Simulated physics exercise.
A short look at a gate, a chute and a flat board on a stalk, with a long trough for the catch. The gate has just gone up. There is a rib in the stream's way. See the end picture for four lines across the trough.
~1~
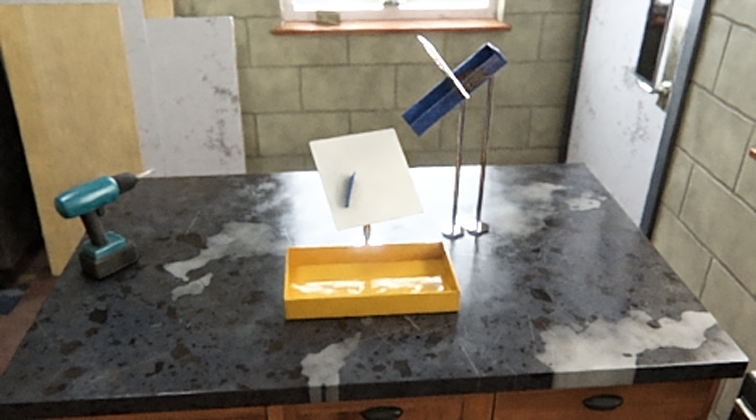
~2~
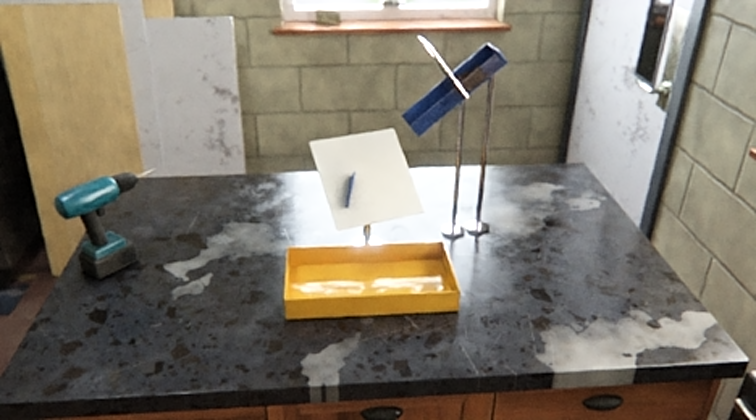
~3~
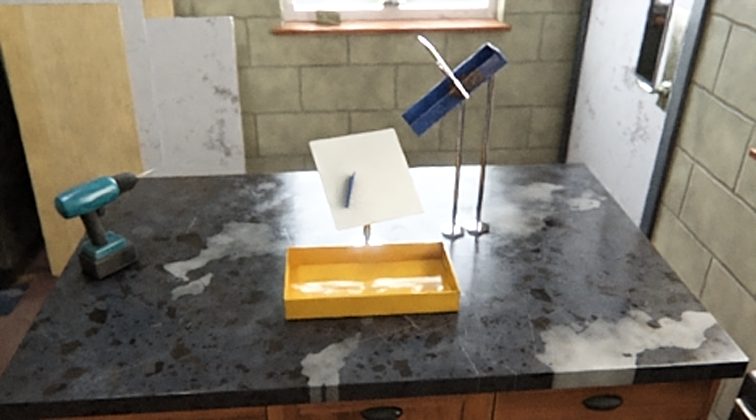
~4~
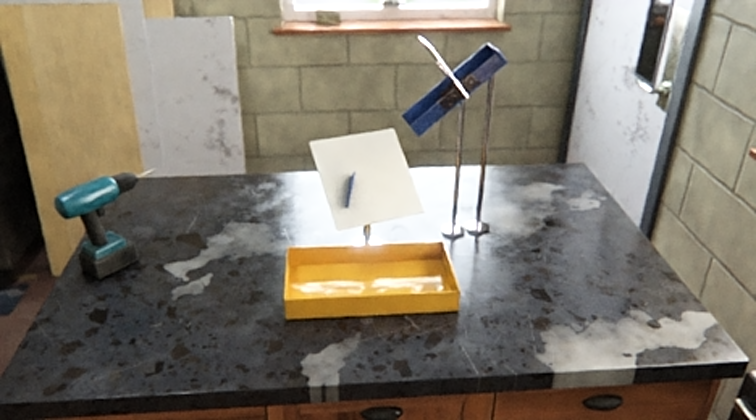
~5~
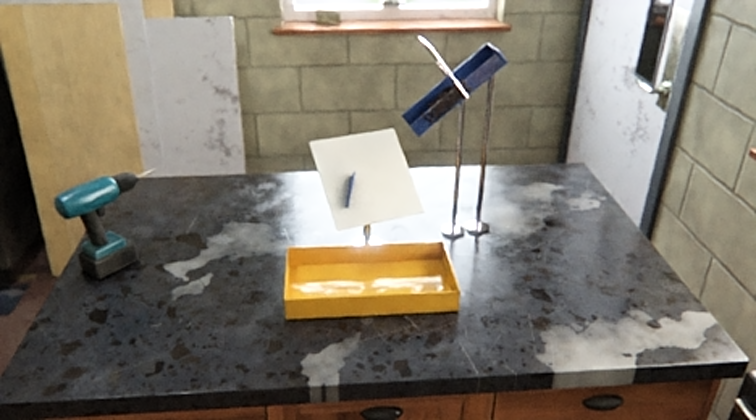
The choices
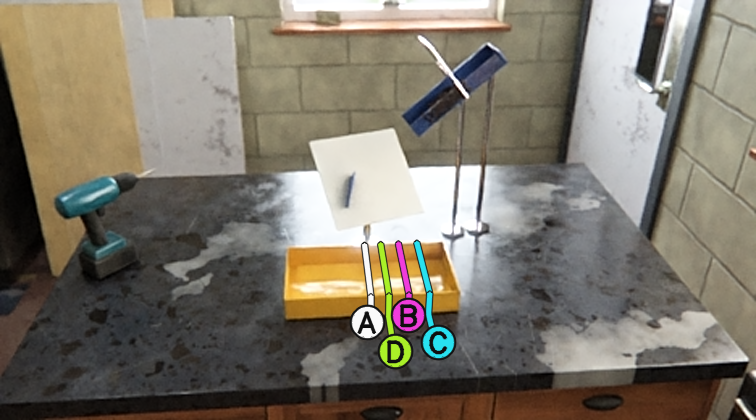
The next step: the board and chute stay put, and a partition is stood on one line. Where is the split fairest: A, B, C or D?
Line A.
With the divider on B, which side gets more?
Left.
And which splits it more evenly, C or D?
Line D.
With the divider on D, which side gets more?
Left.
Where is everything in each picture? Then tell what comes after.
Load behind the gate (465, 80), chocolate balls; lip of the chute (414, 131), sloping fairly steeply, in the first frame.
Middle of the board (367, 177), tilted fairly steeply; middle of its low edge (382, 221); of its high edge (353, 135), in the second frame.
Front corners of the trough (285, 299) and (460, 291), empty; front of the load (452, 95), in the third frame.
Middle of the load (457, 92); its front (438, 101), roughly a third of the way to the lip; rib from (355, 172) to (348, 204), in the fourth frame.
Middle of the load (446, 96); its front (426, 119), roughly two thirds of the way to the lip, in the fifth frame.
On the marked copy, line A crosses the front rim at (370, 295); line B crosses the front rim at (408, 293); line C crosses the front rim at (429, 293); line D crosses the front rim at (388, 294).
For line A, of what is caught, roughly half on the left of the divider, roughly half on the right.
For line B, of what is caught, the larger part on the left of the divider, about a tenth on the right.
For line C, of what is caught, almost all on the left of the divider, just a few on the right.
For line D, of what is caught, the larger part on the left of the divider, roughly a quarter on the right.
